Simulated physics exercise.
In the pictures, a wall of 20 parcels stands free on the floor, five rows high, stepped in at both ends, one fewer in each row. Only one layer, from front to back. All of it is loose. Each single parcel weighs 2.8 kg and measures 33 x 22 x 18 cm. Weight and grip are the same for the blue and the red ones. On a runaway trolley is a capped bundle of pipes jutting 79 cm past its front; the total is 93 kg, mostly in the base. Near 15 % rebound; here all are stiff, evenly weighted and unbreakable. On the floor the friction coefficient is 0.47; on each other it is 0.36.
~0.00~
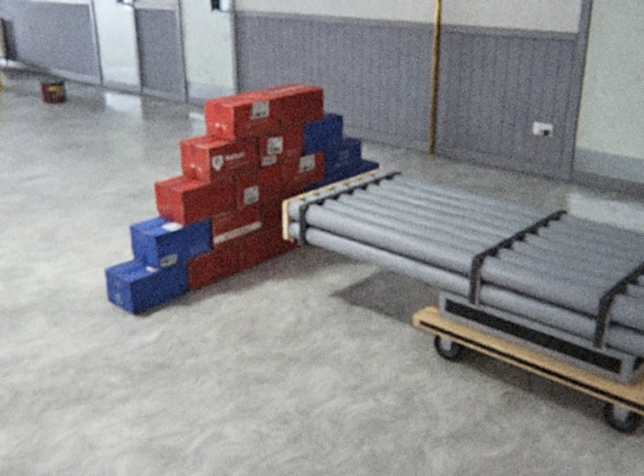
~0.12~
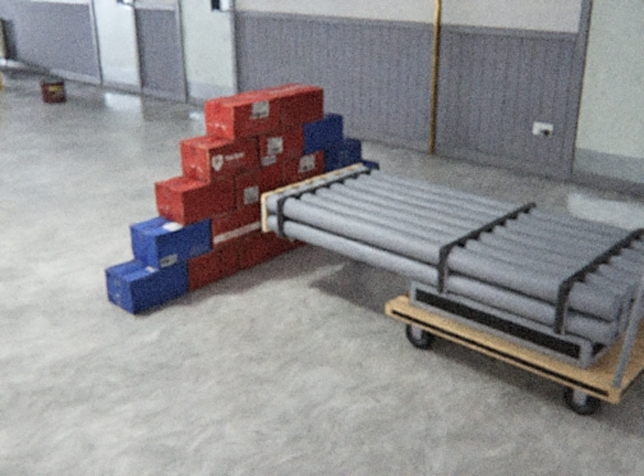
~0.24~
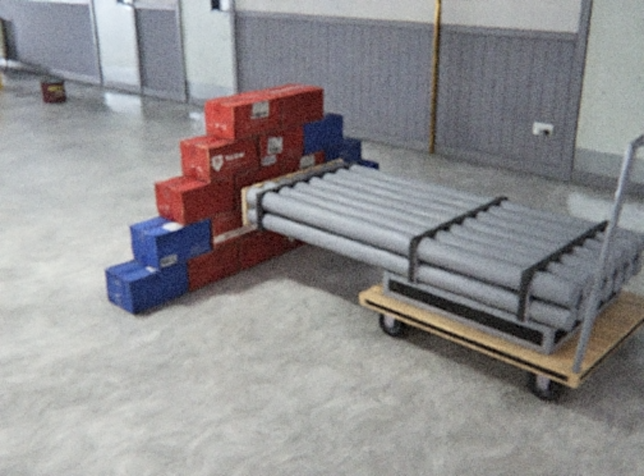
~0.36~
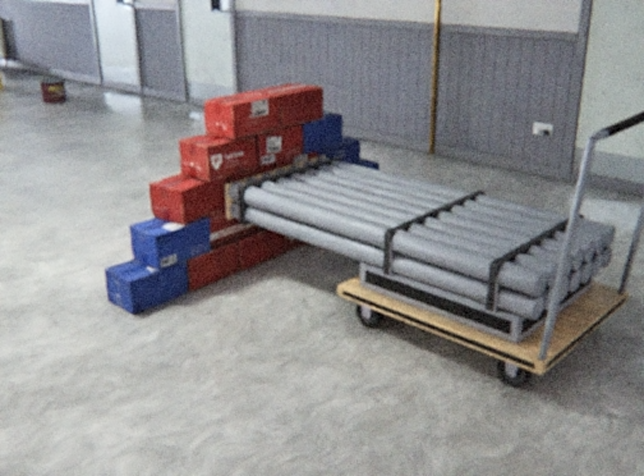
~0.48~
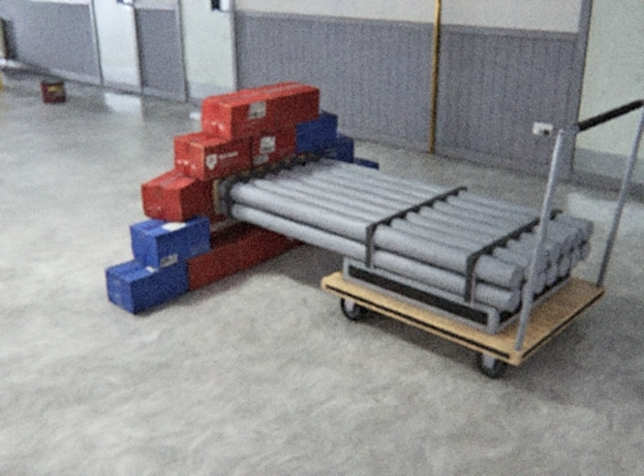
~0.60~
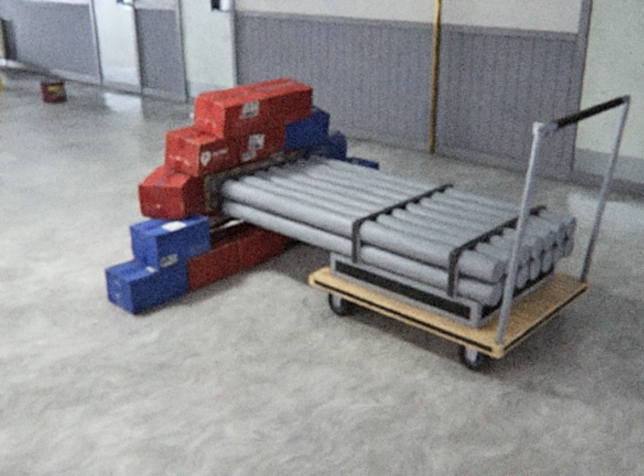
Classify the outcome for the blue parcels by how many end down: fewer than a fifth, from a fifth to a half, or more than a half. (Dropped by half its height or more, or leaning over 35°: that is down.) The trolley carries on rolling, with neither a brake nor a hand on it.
It is from a fifth to a half.
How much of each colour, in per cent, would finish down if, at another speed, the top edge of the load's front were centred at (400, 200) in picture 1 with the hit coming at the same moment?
Blue 20%, red 60%.
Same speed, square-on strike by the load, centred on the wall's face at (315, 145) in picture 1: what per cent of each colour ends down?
In that case, blue 40 and red 60 in a hundred end down.
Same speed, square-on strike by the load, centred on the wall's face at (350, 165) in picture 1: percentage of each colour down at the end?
That would leave blue at 50 % and red at 30 %.
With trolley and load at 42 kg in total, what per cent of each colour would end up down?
Down by colour: Blue 40, red 80 per cent.
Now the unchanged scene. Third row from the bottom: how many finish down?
That row ends with 4 down.
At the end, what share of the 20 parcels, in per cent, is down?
About 65% of them.
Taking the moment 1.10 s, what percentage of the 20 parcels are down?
At that instant, 65 percent.
After 0.70 s, load 28 cm past the wall's line, still rolling; none of the 8 blue parcels down (1 of 20 in all colours); top blue parcel 13° from how it stood; top red parcel 12° from how it stood.
After 0.88 s, load 38 cm past the wall's line, still rolling; 1 of the 8 blue parcels down (6 of 20 in all colours); top blue parcel 8° from how it stood; top red parcel 4° from how it stood.
After 1.10 s, load 49 cm past the wall's line, still rolling; 3 of the 8 blue parcels down (13 of 20 in all colours); top blue parcel on its side; top red parcel 4° from how it stood, 19 cm lower.
After 1.58 s, load 69 cm past the wall's line, still rolling; 3 of the 8 blue parcels down (13 of 20 in all colours); top blue parcel on its side; top red parcel on its side.
In the end (2.4 s), load 81 cm past the wall's line, stopped; 3 of the 8 blue parcels down (13 of 20 in all colours); top blue parcel on its side; top red parcel upside down. That is 38 per cent. From the last view, middles, top blue parcel near (227, 156), top red parcel near (141, 184).
